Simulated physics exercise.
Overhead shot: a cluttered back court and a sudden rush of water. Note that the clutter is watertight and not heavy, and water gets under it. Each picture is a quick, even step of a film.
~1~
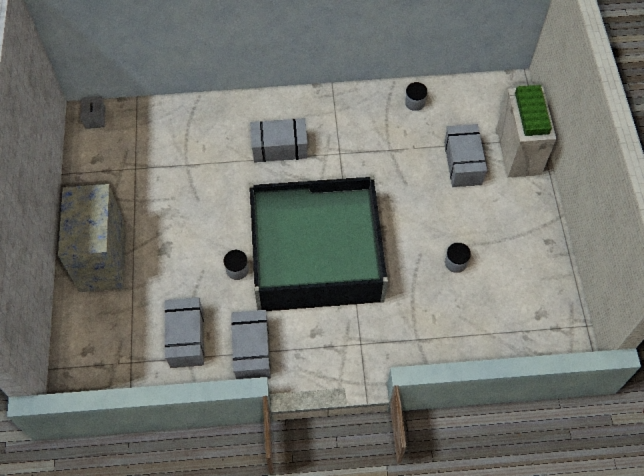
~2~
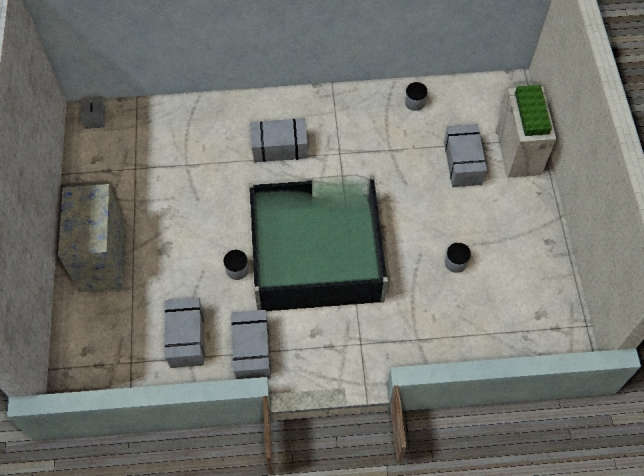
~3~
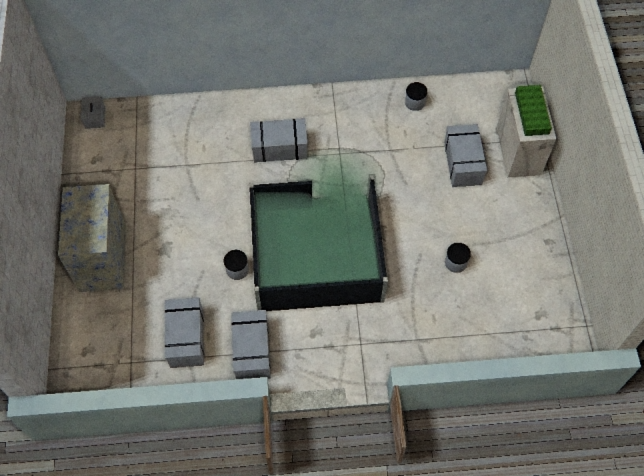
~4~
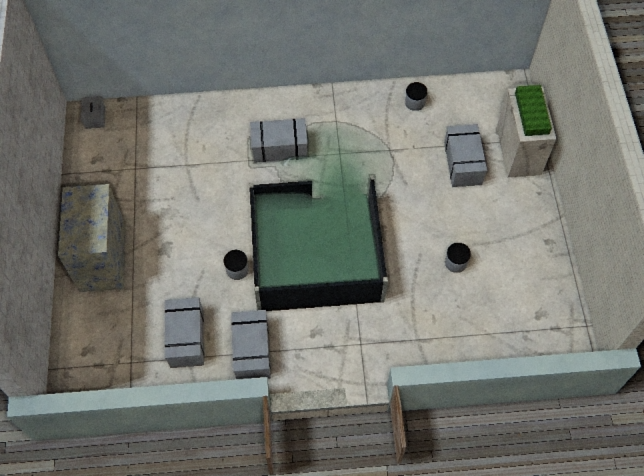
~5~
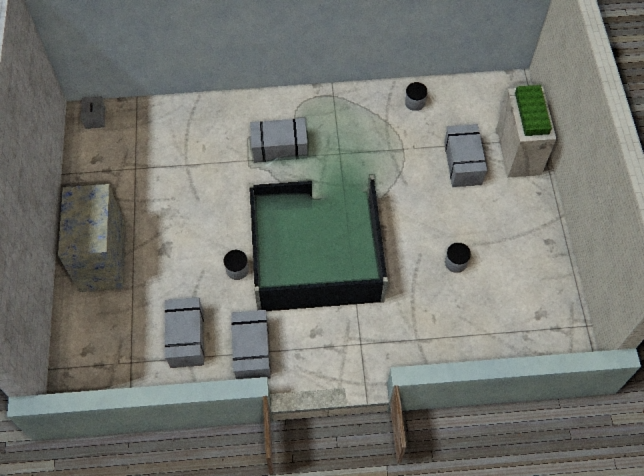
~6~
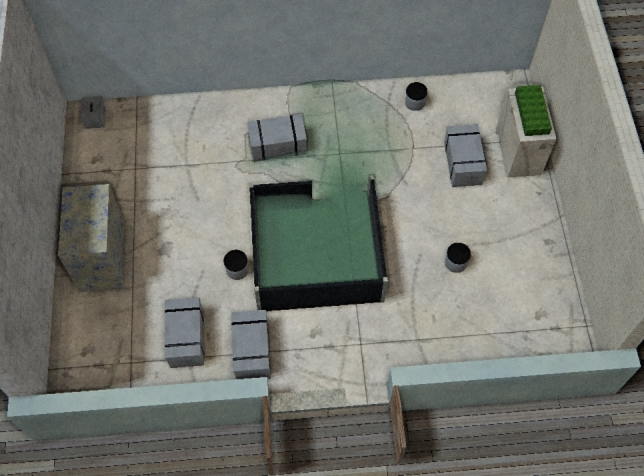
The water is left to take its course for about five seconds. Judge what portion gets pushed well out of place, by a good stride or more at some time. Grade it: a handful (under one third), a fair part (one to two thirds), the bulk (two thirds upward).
A fair part.
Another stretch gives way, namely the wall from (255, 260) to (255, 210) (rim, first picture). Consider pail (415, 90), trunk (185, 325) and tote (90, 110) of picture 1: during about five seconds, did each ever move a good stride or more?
Falls short, travels that far, travels that far.
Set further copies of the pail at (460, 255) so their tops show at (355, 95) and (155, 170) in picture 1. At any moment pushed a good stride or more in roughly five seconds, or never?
Result by item: Gets dislodged / stays where it is.
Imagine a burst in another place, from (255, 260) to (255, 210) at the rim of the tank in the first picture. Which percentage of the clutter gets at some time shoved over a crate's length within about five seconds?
Result: Close to 50 %.
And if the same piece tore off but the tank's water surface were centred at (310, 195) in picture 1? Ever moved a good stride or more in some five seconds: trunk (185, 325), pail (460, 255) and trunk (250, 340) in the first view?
In turn: Under that mark, under that mark, under that mark.
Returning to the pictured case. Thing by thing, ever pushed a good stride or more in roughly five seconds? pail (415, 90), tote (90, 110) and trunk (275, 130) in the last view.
First displaced that much, second displaced that much, third displaced that much.
A moment on, 0 of 8 are well off their spots; 0 afloat.
Next, 2 of 8 are well off their spots; 1 afloat.
Later, 2 of 8 are well off their spots; 2 afloat.
In the end, 3 of 8 are well off their spots, and 3 have been at some point; 2 afloat.
